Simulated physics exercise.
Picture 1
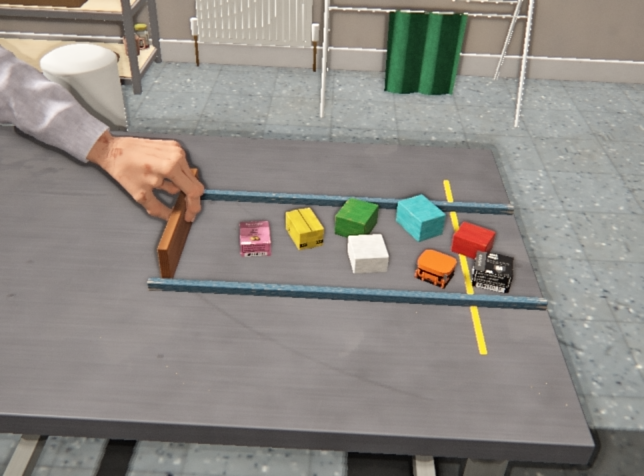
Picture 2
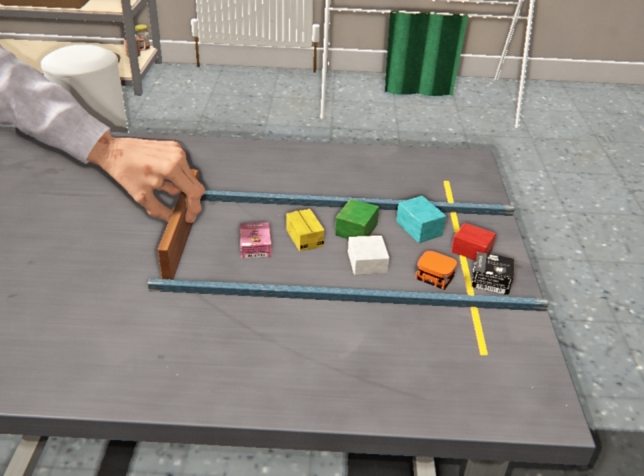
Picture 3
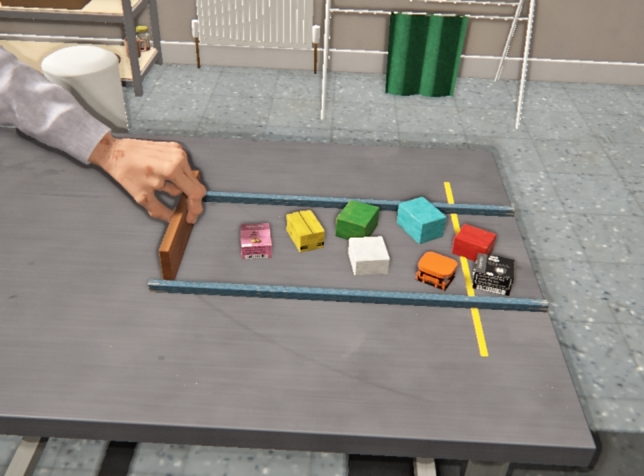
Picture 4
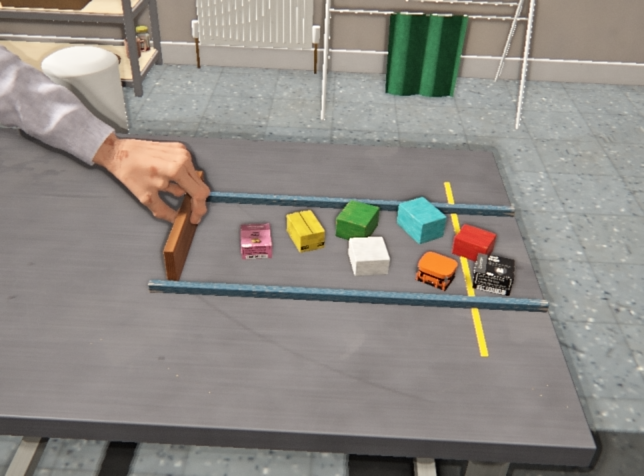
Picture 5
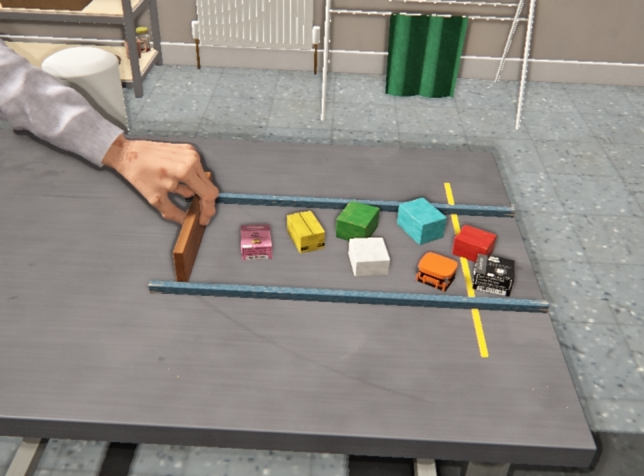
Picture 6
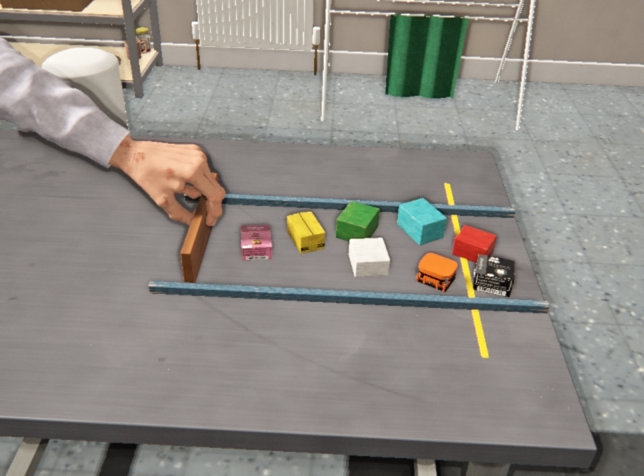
A hand holding a brown board upright between two blue rails on a grey table stays almost still at first, then slides the board slightly to the right. The scattered blocks and small boxes ahead of it, some by the yellow tape, stay in place, with a gap still separating the board from the pink box.
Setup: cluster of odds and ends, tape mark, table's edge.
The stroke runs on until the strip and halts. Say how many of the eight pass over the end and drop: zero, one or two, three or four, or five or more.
The count is one or two.
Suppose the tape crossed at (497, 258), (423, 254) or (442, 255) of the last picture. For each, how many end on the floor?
Going through them in order, you'd see 5, 1 and 1.
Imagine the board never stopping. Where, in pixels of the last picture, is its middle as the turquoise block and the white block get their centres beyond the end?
The middle sits near (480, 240) for the first and near (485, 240) for the other.
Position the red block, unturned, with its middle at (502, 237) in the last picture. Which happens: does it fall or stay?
Well, this time it drops away.
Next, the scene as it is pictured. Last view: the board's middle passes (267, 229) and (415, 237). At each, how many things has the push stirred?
At the first place 2, at the second 8.
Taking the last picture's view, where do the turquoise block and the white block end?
The turquoise block finishes at (506, 225); the white block finishes at (519, 279).
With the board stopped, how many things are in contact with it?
Counting them up gives 3.
Soon after, none off yet; black box at rest near (494, 275); red block at rest near (474, 245); orange case at rest near (437, 272).
Then, none off yet; black box at rest near (494, 275); red block at rest near (474, 245); orange case moving near (444, 273).
Further on, none off yet; black box tipped a little near (549, 278); red block moved a little near (493, 250); orange case moved well along near (511, 275).
At rest, the number that fall off is one or two; fallen, orange case and black box.
